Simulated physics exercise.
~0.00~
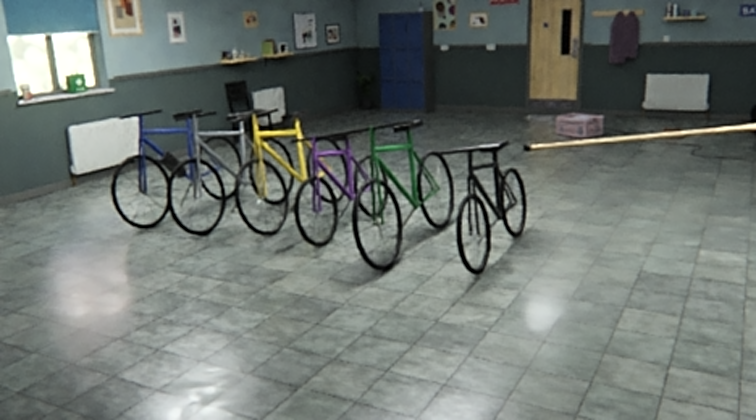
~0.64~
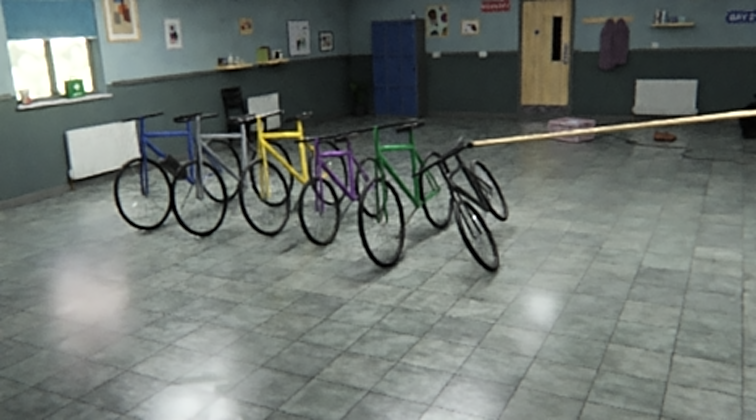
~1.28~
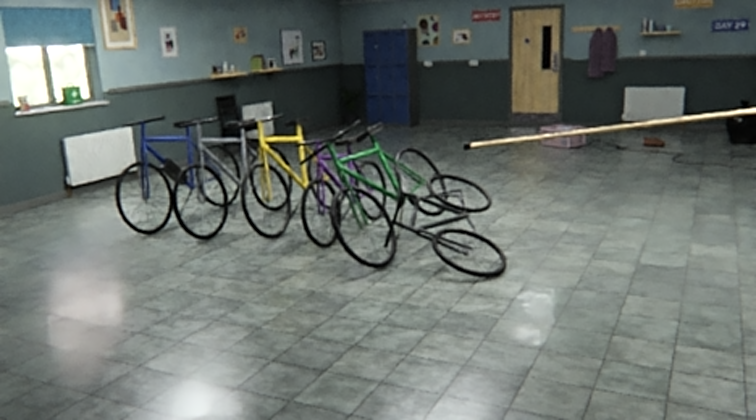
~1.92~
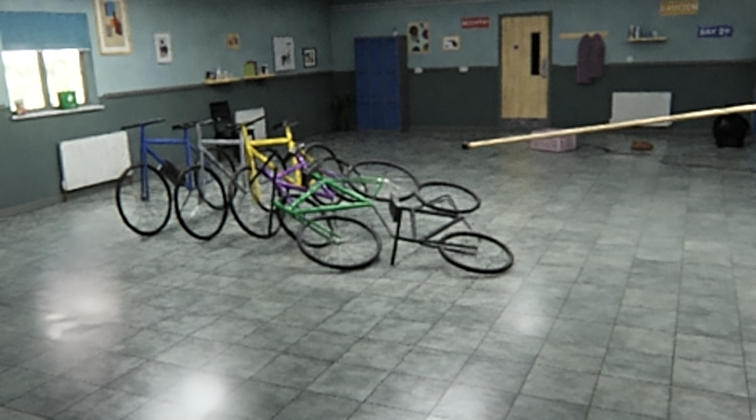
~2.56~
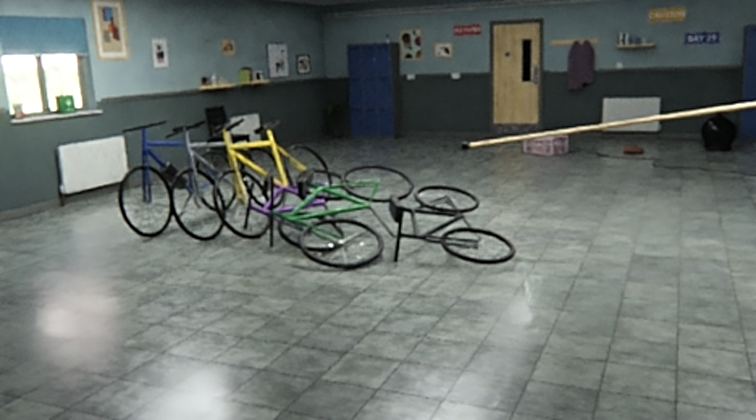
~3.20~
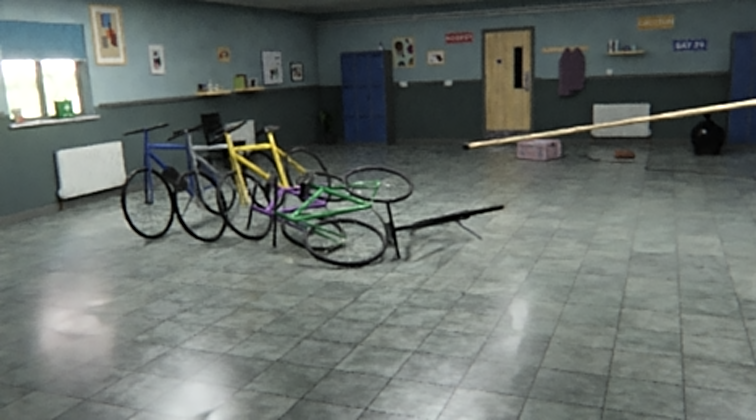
In a large tiled room with blue and grey walls, a door and a radiator, a slowly drifting view looks across the floor at a row of six bicycles. Blue, grey, yellow, purple, green and black ones stand from left to right, and a long pale pole reaches in from the right. The pole moves left and the black bicycle tips toward the green one. The green bicycle topples next, then the purple, while the black one sinks to the floor. The yellow bicycle only leans left, staying upright with the grey and blue ones.
